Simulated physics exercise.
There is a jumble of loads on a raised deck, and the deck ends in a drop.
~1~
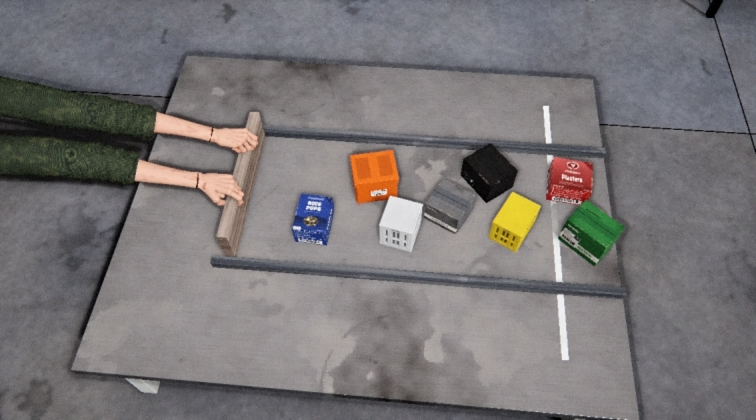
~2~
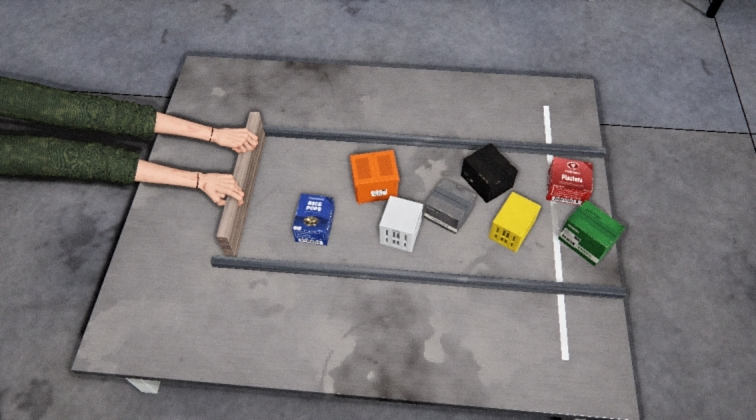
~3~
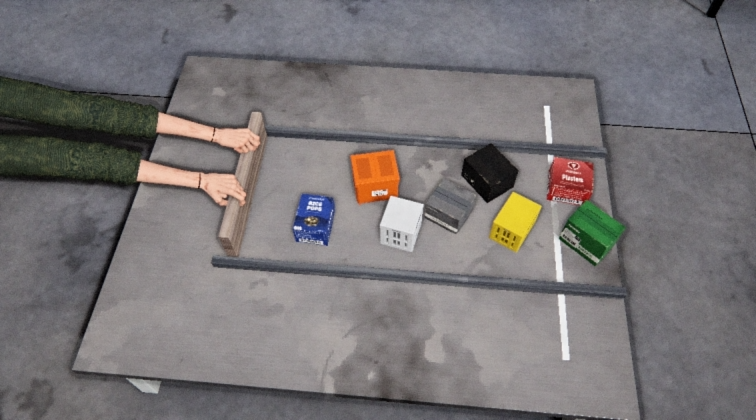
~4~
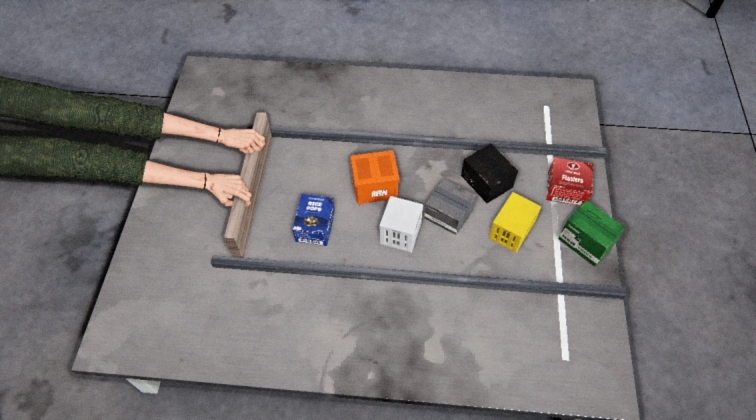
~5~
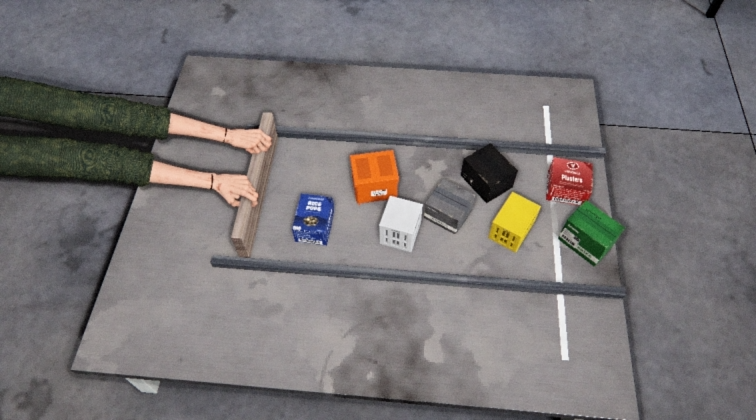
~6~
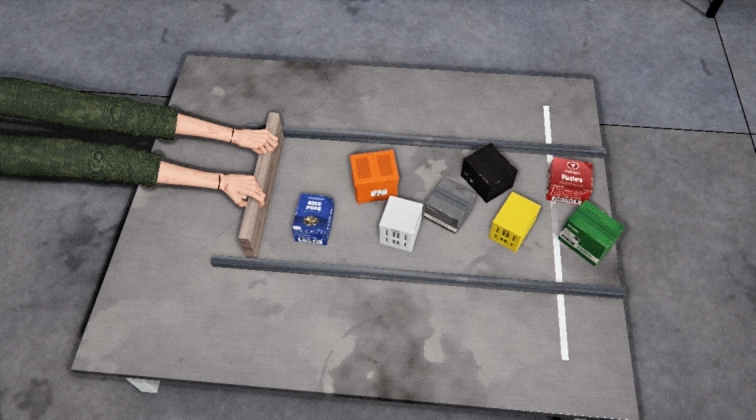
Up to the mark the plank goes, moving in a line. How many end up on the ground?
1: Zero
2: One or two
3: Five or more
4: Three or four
The answer is 4.
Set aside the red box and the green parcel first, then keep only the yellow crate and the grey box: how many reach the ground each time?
Result, first then second: 2, 2.
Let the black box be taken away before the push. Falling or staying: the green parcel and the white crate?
Result - green parcel: It comes off; white crate: It stays aboard.
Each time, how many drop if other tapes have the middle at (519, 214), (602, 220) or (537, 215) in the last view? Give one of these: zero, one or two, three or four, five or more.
In the order of the places given: Either one or two; more than four; either one or two.
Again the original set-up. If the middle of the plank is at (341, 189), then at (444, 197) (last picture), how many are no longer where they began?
First 1, then 6.
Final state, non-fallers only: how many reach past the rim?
The figure is 1.
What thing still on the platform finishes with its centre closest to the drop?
Answer: The white crate.
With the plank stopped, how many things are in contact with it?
The count in contact is 3.
Early on, none off yet; green parcel at rest near (590, 233); red box at rest near (569, 182); yellow crate at rest near (514, 222).
A while later, none off yet; green parcel travelled a little near (597, 235); red box at rest near (569, 182); yellow crate travelled about its own width near (550, 232).
Finally, the number that fall off is three or four; lost, grey box, yellow crate, red box and green parcel.
